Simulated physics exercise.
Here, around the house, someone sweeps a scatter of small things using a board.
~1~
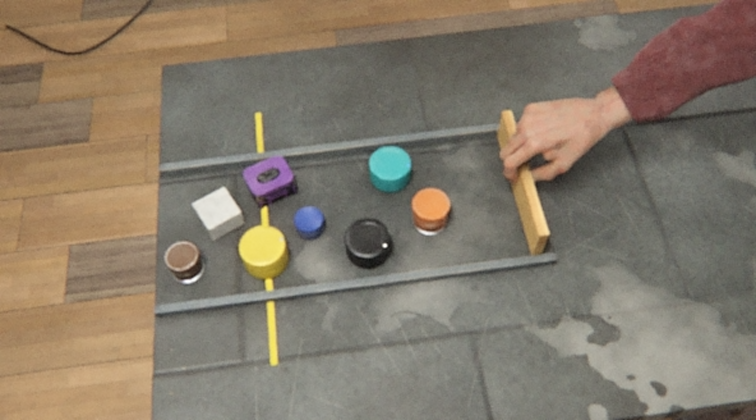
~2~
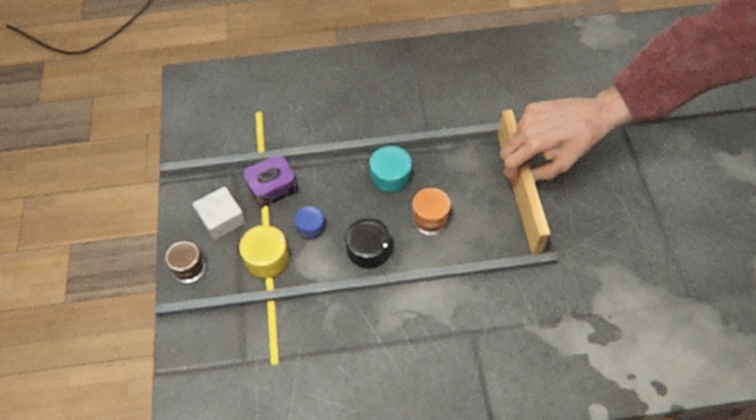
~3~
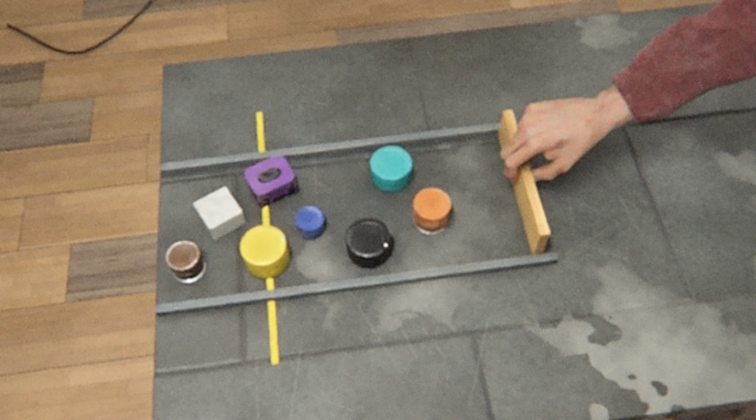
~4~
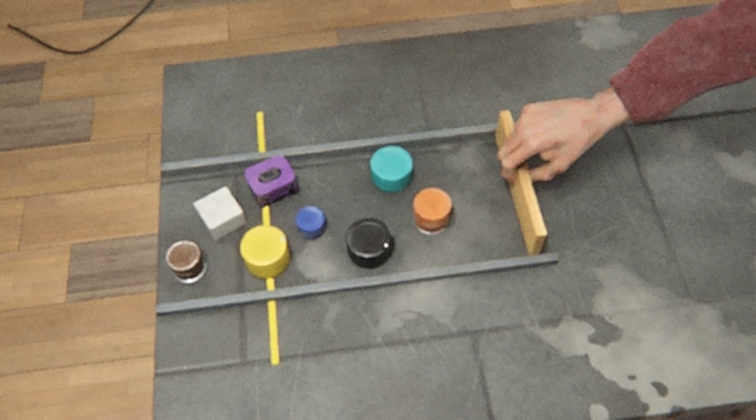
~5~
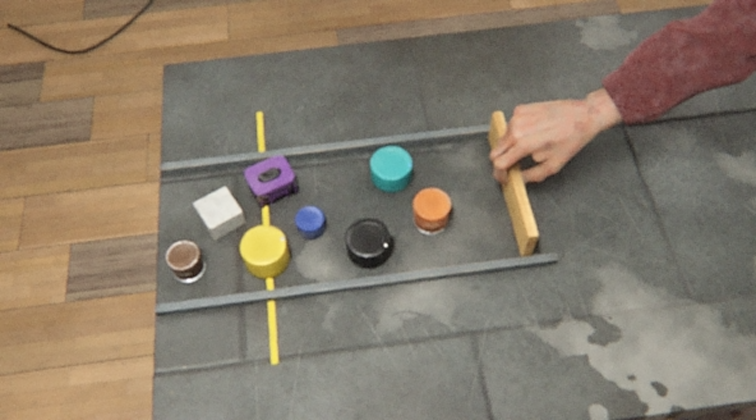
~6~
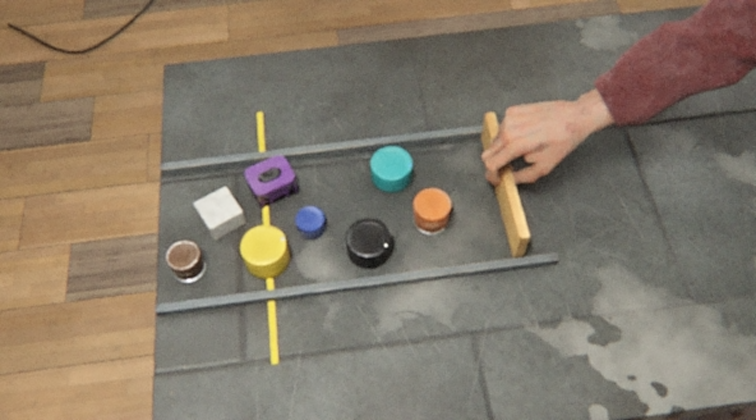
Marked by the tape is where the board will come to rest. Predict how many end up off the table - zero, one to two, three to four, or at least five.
The loss over the edge is nothing at all.
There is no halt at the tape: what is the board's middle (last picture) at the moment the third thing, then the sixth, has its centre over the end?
I'd put it close to (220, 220) and later close to (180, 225).
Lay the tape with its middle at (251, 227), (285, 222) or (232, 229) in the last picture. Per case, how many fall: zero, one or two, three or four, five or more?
Either one or two; zero; 1 or 2.
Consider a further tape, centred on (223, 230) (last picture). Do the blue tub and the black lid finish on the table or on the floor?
As for the blue tub, it keeps its spot; as for the black lid, it keeps its spot.
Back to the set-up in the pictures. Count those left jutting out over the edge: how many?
It's 1.
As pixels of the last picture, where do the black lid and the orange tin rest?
The black lid at (245, 267), the orange tin at (247, 229).
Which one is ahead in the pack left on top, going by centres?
It would be the brown tin, I'd say.
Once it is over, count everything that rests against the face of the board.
It ends up touching 3.
Soon after, none off yet; brown tin at rest near (186, 261); white block at rest near (220, 213); yellow lid at rest near (266, 252).
At rest, the number that fall off is zero.
